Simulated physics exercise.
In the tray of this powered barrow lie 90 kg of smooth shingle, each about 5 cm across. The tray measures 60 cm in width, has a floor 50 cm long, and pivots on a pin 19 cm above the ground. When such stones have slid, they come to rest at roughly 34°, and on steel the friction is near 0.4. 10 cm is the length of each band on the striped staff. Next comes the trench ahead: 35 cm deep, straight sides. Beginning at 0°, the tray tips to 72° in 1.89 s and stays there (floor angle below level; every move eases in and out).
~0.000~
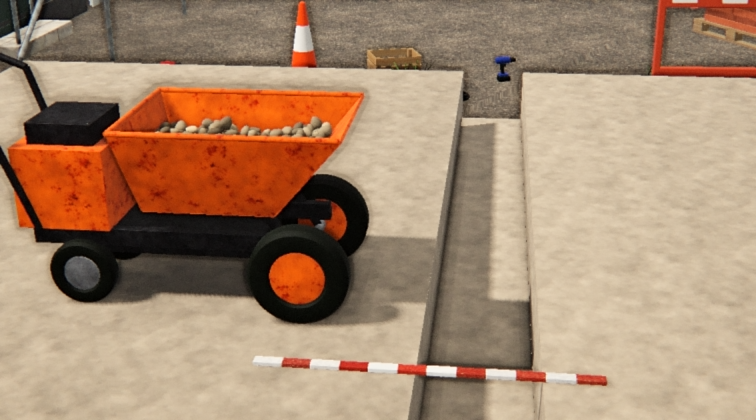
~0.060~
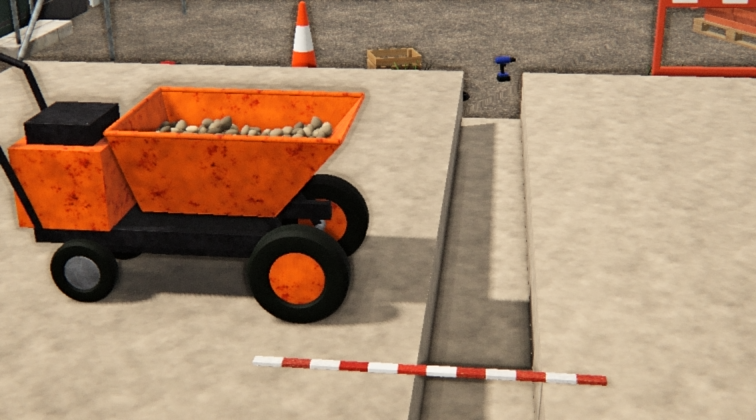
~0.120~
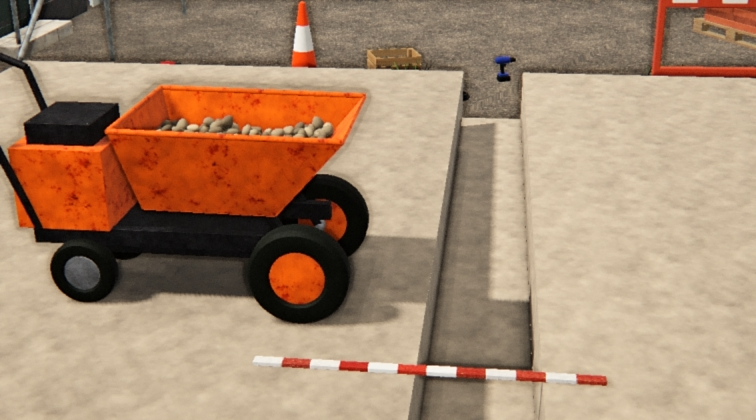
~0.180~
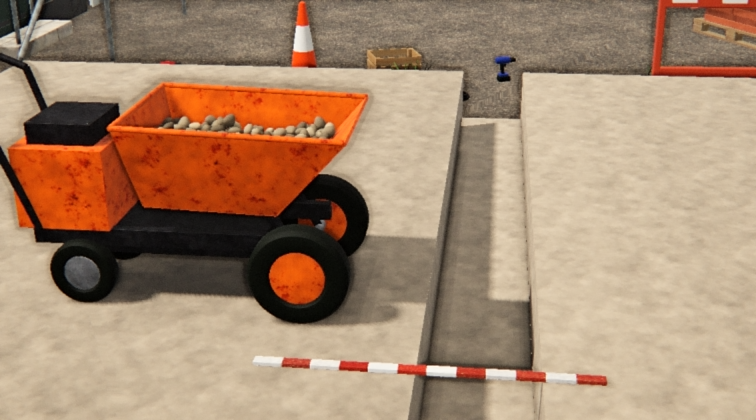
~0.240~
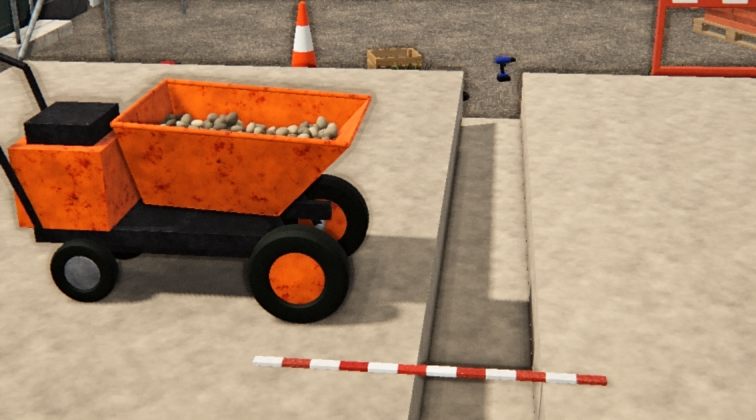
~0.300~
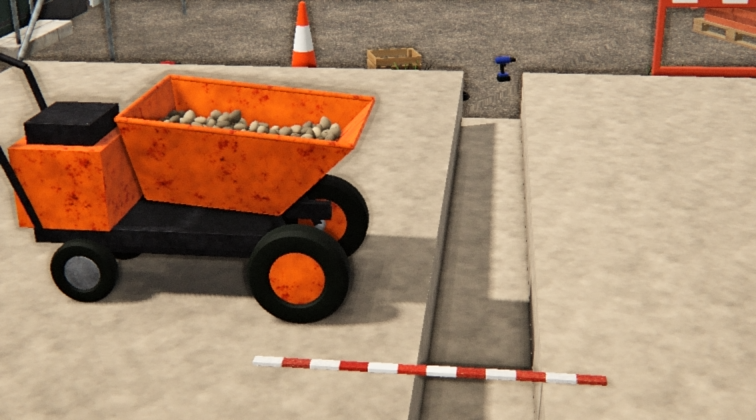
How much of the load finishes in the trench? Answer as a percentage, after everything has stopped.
Some 95 per cent of it.
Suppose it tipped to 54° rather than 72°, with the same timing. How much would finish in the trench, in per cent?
Then about 60 per cent.
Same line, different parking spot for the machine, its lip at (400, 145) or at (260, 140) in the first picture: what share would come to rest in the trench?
First place: Near 30%; second place: Near 90%.
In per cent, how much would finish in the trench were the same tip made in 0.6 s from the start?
My guess is near 65 percent.
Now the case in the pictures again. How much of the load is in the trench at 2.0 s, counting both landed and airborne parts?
Roughly 60% by that time.
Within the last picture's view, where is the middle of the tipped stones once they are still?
Roughly at (497, 362).
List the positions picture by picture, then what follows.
The tray is at 0°, its lip at (341, 142); the top of the load is at (248, 132), in the first picture.
Lip at (341, 142), floor tilted 0°, highest stones at (248, 132); the stones move at 0.1 m/s on average, in the second picture.
The tray is at 1°, its lip at (343, 143); the top of the load is at (223, 129); the stones move at 0.1 m/s on average, in the third picture.
Lip at (346, 144), floor tilted 2°, highest stones at (215, 127); the stones move at 0.2 m/s on average, in the fourth picture.
Lip at (349, 145), floor tilted 3°, highest stones at (203, 123); the stones move at 0.2 m/s on average, in the fifth picture.
Lip at (354, 147), floor tilted 5°, highest stones at (198, 120); the stones move at 0.3 m/s on average, in the sixth picture.
After 1.4 s the floor is at 61°; 100 % in the tray; the foremost stones are at (455, 238).
After 2.0 s the floor is at 72°; 34 % in the tray, 62 % in the trench, 5 % past the trench; the foremost stones are at (603, 305).
After 2.3 s the floor is at 72°; 7 % in the tray, 88 % in the trench, 5 % past the trench; the foremost stones are at (654, 295).
After 4.3 s the floor is at 72°; 0 % in the tray, 95 % in the trench, 5 % past the trench; the foremost stones are at (663, 295).
